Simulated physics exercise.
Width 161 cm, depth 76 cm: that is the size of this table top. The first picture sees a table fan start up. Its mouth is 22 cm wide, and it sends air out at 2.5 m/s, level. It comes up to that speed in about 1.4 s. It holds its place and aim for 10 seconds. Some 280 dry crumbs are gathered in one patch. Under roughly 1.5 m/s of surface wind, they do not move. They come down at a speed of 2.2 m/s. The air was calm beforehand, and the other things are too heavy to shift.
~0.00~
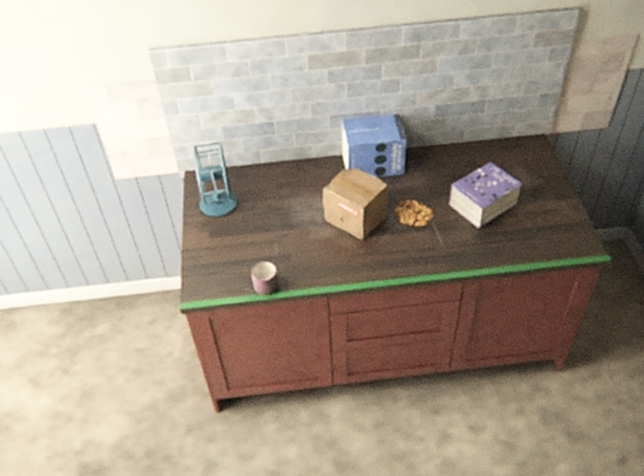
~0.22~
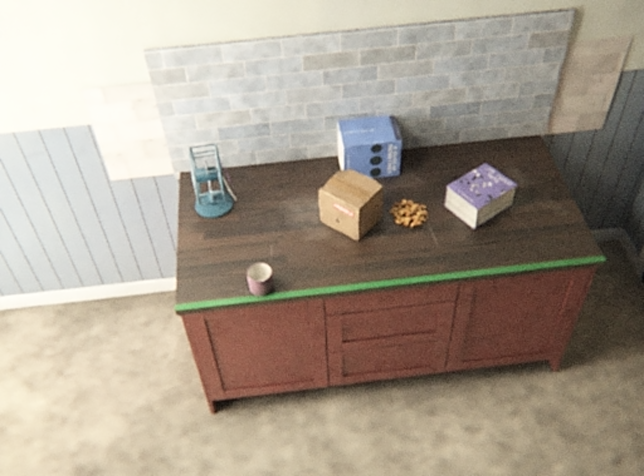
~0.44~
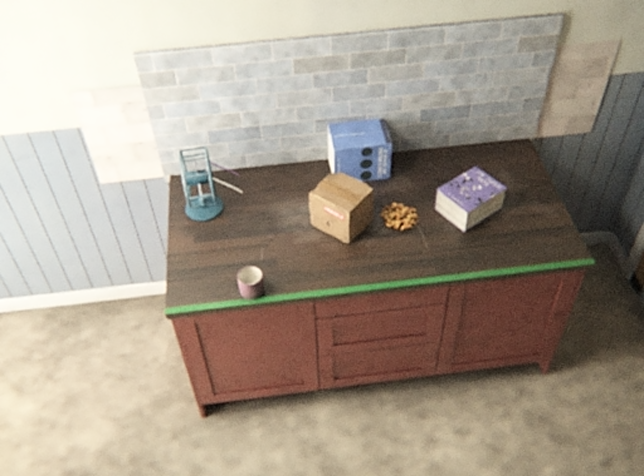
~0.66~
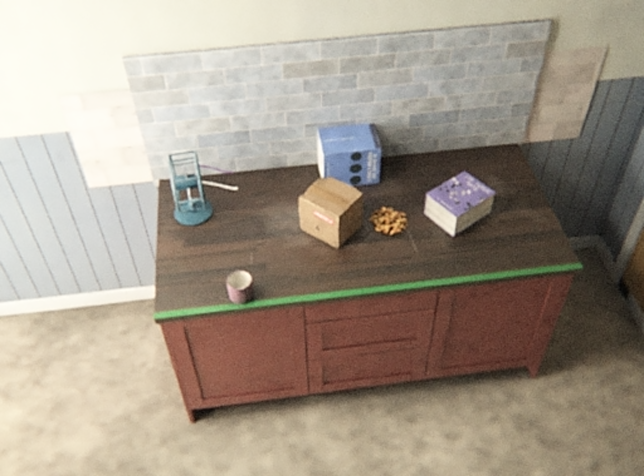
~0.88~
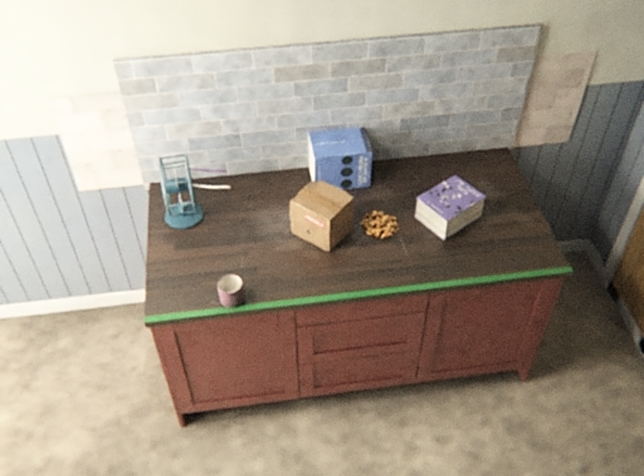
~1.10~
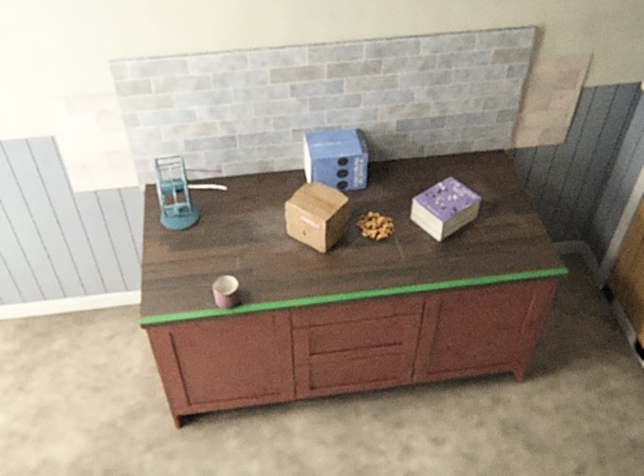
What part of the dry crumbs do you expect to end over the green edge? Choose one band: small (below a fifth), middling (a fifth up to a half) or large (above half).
The band is small.
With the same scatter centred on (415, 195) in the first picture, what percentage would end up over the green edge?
Then roughly 0 percent would end up there.
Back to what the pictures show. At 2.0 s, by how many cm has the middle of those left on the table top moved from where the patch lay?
Measured offset: Approx. 0 cm.
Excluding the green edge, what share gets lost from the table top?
I would say close to 0 %.
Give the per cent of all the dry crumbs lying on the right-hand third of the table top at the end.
I'd estimate around 0 per cent.
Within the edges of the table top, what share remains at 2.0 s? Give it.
About 100 %.
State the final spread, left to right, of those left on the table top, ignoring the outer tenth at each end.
Around 10 cm.
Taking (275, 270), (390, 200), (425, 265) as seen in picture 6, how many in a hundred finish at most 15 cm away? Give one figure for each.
Estimates in listed order: 0 %; 20 %; 0 %.
After 2.0 s, 40 % are on the move or not yet settled, 0 % are over the green edge; the middle of those still in play is near (374, 227).
After 3.2 s, 10 % are on the move or not yet settled, 0 % are over the green edge; the middle of those still in play is near (374, 227).
After 5.5 s, 9 % are on the move or not yet settled, 0 % are over the green edge; the middle of those still in play is near (374, 227).
After 10.0 s, at the end, 0 % are over the green edge; the middle of those still in play is near (374, 227).
